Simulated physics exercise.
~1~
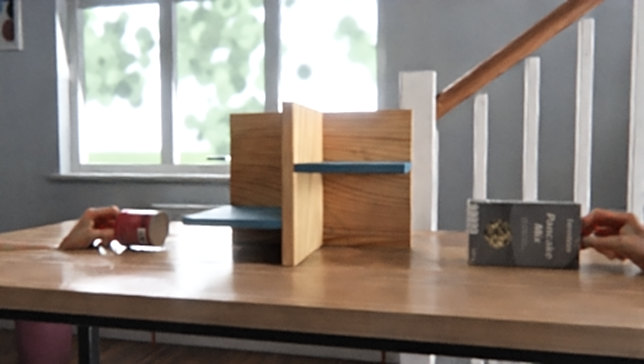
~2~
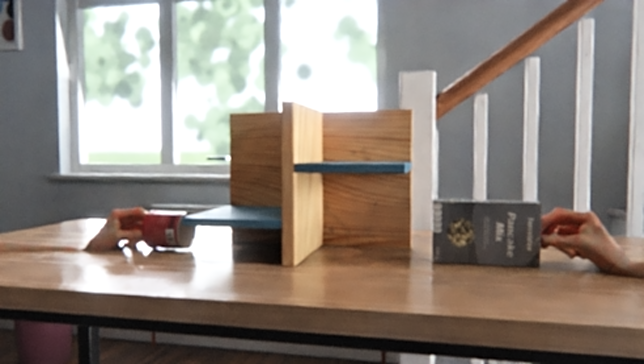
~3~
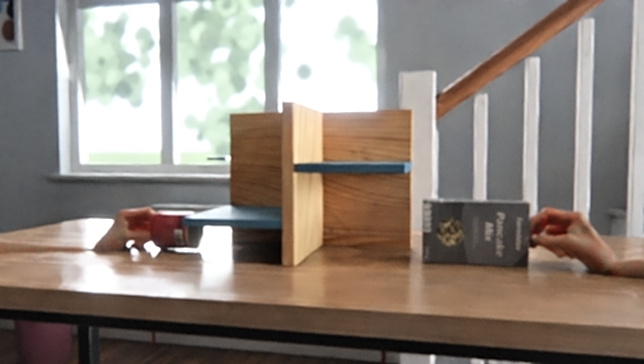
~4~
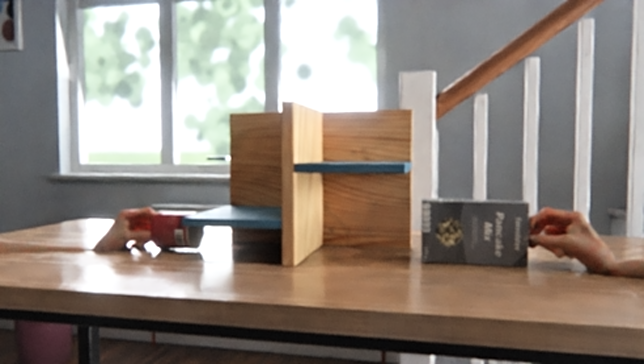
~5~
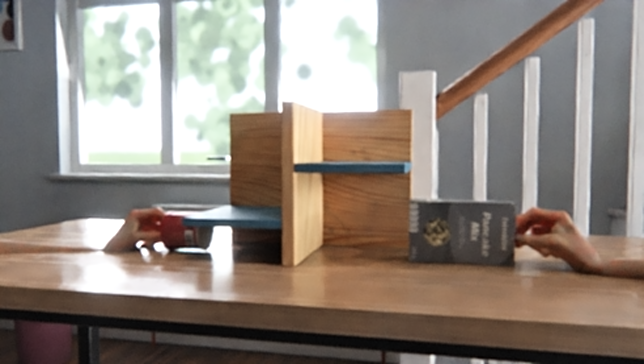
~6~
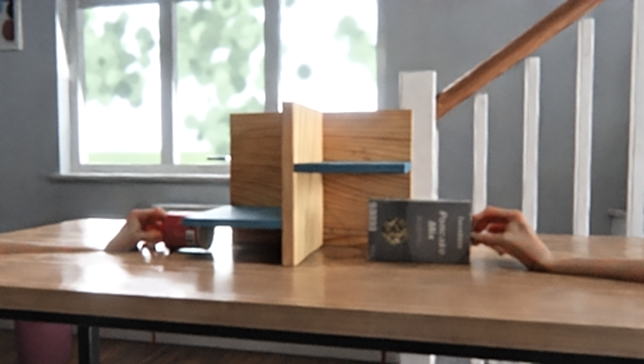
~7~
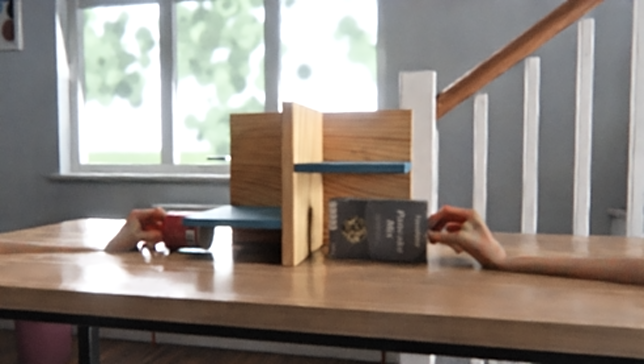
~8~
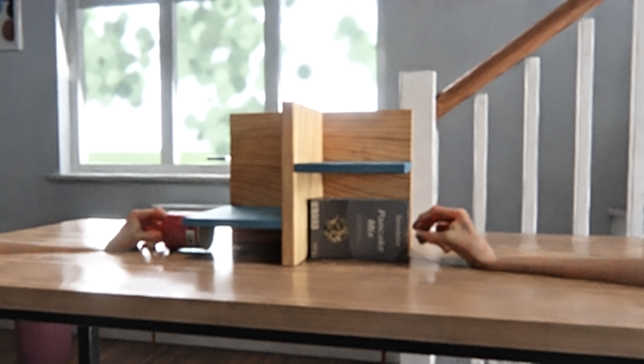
A red tin and a grey packet were pushed by hands from opposite sides toward a small wooden rack; the tin stopped at the edge of the left shelf, while the packet slid left until it sat under the right one.
